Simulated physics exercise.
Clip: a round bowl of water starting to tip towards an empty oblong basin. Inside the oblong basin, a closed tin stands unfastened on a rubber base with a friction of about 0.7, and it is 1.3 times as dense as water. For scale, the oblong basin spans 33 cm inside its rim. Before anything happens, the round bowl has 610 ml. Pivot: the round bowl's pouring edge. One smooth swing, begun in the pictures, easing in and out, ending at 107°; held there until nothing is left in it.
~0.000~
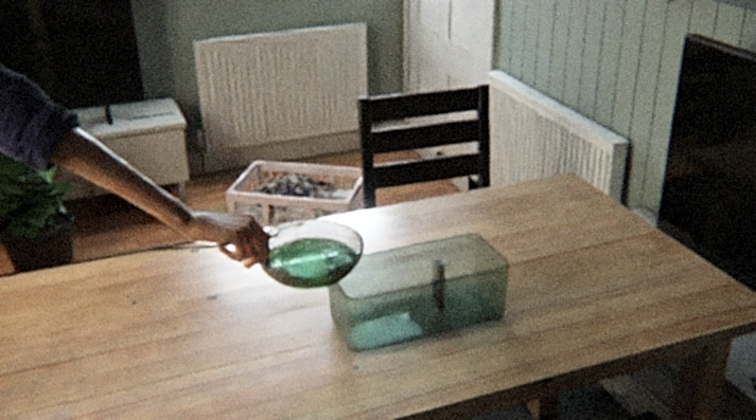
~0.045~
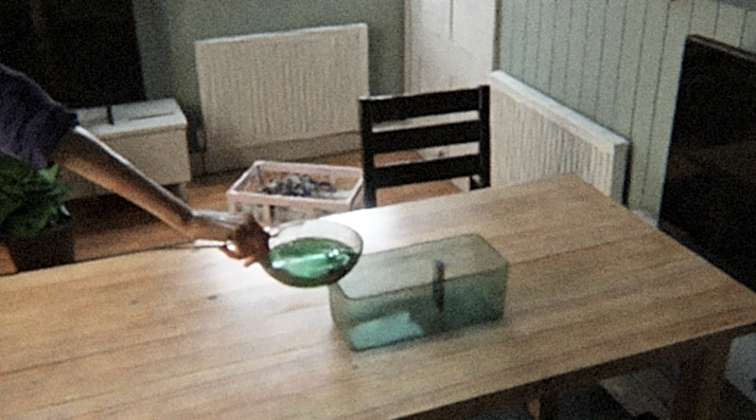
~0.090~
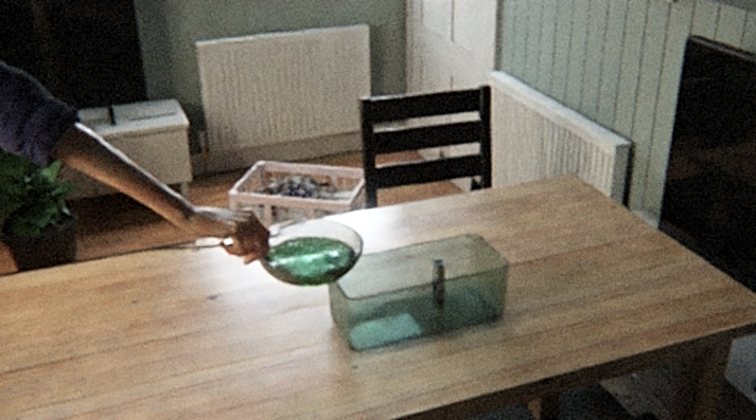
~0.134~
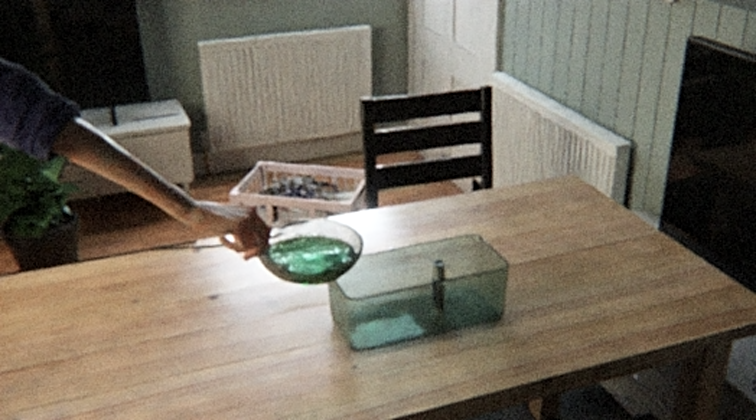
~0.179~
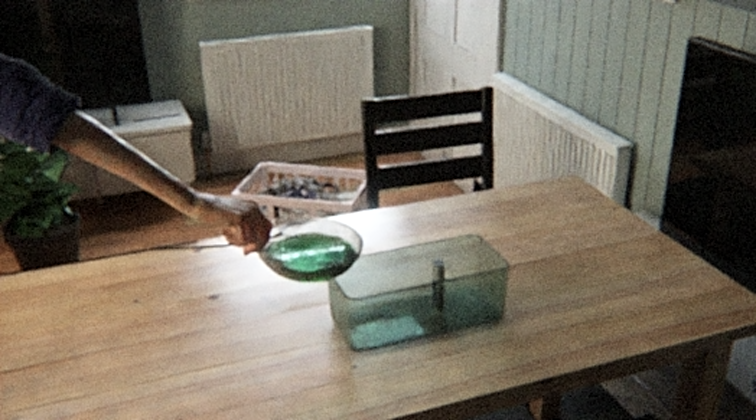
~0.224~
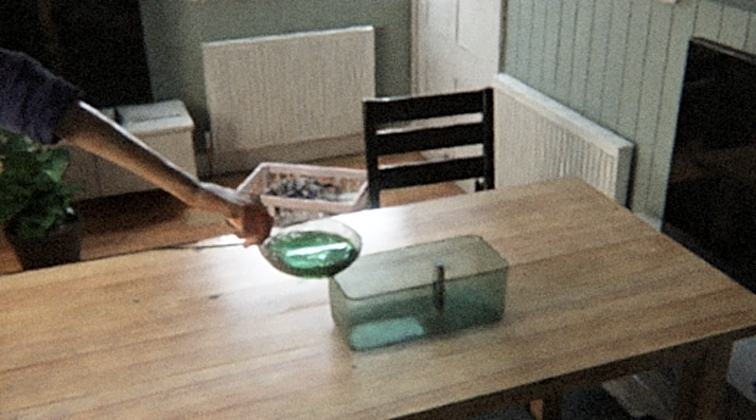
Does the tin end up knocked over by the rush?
No.
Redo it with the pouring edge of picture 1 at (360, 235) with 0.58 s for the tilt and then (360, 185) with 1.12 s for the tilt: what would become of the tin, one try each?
First it tips over; then it stays on its base.
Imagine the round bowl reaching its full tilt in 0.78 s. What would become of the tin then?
Then the tin tumbles.
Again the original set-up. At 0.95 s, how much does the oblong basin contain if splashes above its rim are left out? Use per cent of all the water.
Roughly 94 percent of it.
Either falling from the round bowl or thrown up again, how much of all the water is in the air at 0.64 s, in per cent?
Roughly 46 percent.
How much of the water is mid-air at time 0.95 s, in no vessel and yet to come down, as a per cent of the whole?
Roughly 5 per cent.
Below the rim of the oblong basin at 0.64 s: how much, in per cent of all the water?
I'd put it near 14 percent.
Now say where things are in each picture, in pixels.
In the first frame, it leans 0°; its right rim is at (360, 236); the water meets the walls at (263, 265) and (353, 248); the oblong basin's rim runs from (337, 282) to (494, 249); the tin's top is at (439, 265).
In the second frame, it leans 0°; its right rim is at (360, 236); the water meets the walls at (262, 264) and (353, 247).
In the third frame, it leans 2°; its right rim is at (360, 236); the water meets the walls at (262, 263) and (353, 246).
In the fourth frame, it leans 4°; its right rim is at (360, 236); the water meets the walls at (263, 261) and (353, 246).
In the fifth frame, it leans 7°; its right rim is at (360, 236); the water meets the walls at (263, 258) and (353, 244).
In the sixth frame, it leans 10°; its right rim is at (360, 236); the water meets the walls at (264, 255) and (354, 241).
Then, 0.64 s in, the tilt is 66° and 40 per cent is still to pour; the tin stands where it began.
Then, 0.95 s in, the tilt is 101° and 0 per cent is still to pour; the tin stands where it began.
Then, 1.27 s in, the tilt is 107° and 0 per cent is still to pour; the tin stands where it began.
Then, 1.62 s in, the tilt is 107° and 0 per cent is still to pour; the tin stands where it began.
Finally, the tin stands where it began.
